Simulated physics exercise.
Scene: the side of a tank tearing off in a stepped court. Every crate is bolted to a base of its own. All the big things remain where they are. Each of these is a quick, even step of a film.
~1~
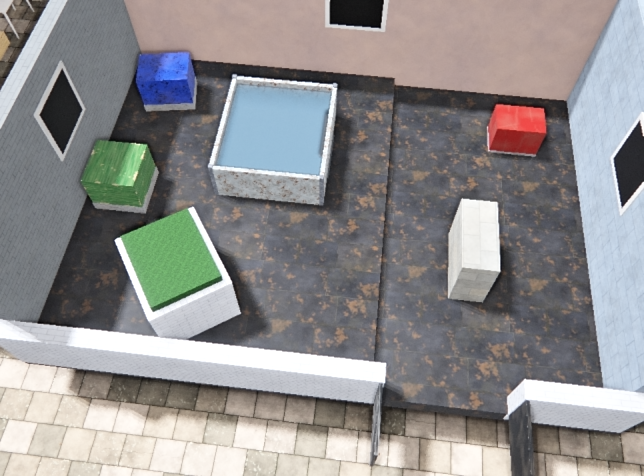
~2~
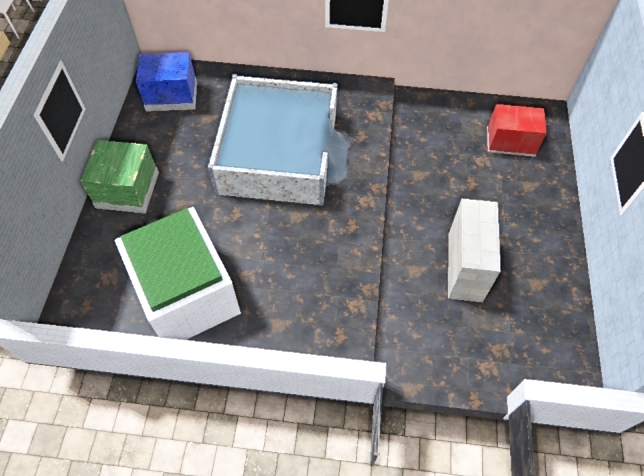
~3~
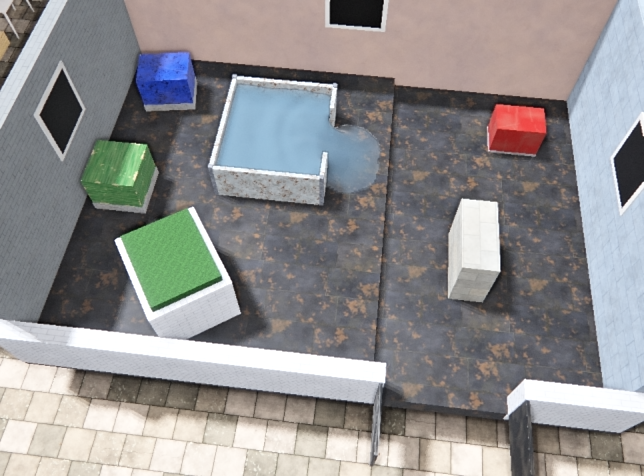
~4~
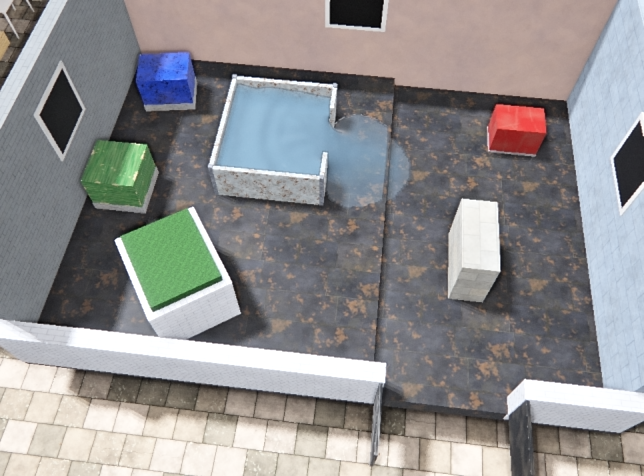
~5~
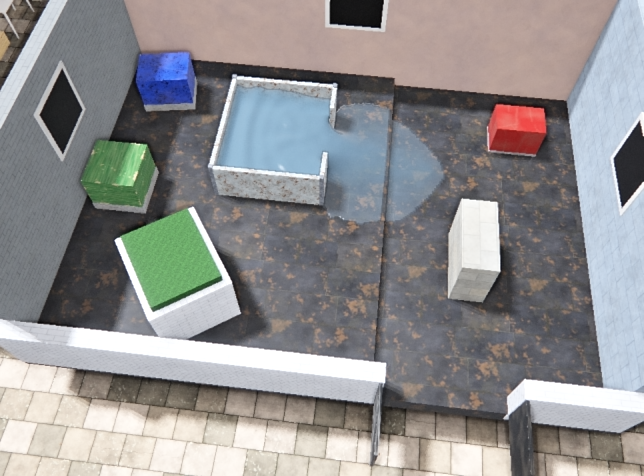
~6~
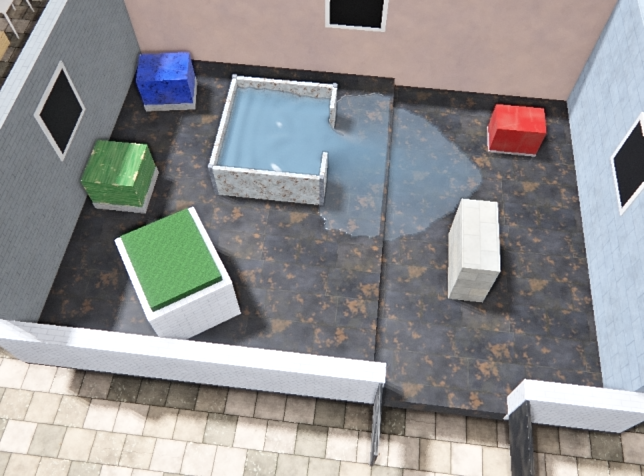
A stone-walled tank of still water in a dark courtyard opened on its right side, and water poured through the gap, spreading right in a widening sheet across the floor toward the pale block.
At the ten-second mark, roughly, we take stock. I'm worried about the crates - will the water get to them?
Outcome: The red crate doesn't remain clear of the water all along. The blue crate remains clear of the water all along. The green crate remains clear of the water all along.
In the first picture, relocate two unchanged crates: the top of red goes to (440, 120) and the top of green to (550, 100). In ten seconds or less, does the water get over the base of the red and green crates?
Summary - red: Flooded, green: Flooded.
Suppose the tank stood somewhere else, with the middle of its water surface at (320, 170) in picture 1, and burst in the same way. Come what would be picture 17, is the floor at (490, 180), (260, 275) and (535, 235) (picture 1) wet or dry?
One after the other: Under water, clear, flooded.
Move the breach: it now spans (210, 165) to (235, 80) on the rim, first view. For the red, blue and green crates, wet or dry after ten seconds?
My guess is red goes wet, blue goes wet, and green goes wet.
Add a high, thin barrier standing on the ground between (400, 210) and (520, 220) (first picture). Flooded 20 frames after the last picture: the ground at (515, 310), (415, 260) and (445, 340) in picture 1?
Outcome by spot, in order - watered, watered, watered.
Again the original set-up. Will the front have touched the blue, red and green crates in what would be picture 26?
Looking at blue crate, I'd say stays dry, at red crate got wet, and at green crate stays dry.
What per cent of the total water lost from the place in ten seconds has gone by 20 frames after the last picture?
It should be close to 10 percent by then.
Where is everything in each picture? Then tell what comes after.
The first picture shows still water in the water tank at (276, 128).
In the second picture, the front is at (338, 135), out from the gap at (326, 150).
In the third picture, water pours out at (326, 150) and has run to (374, 173).
In the fourth picture, the front is at (404, 162), out from the gap at (326, 150).
In the fifth picture, water pours out at (326, 149) and has run to (439, 171).
In the sixth picture, the front is at (476, 174), out from the gap at (326, 149).
A moment on, water covers 30 % of the floor; the red crate water round its plinth, the blue crate not reached, the green crate not reached.
Next, water covers 35 % of the floor; the red crate water round its plinth, the blue crate not reached, the green crate not reached.
Then, water covers 45 % of the floor; the red crate water round its plinth, the blue crate not reached, the green crate not reached.
Later, water covers 50 % of the floor; the red crate water round its plinth, the blue crate not reached, the green crate not reached.
In the end, water covers 50 % of the floor; the red crate was topped, the blue crate stayed above the water, the green crate stayed above the water.
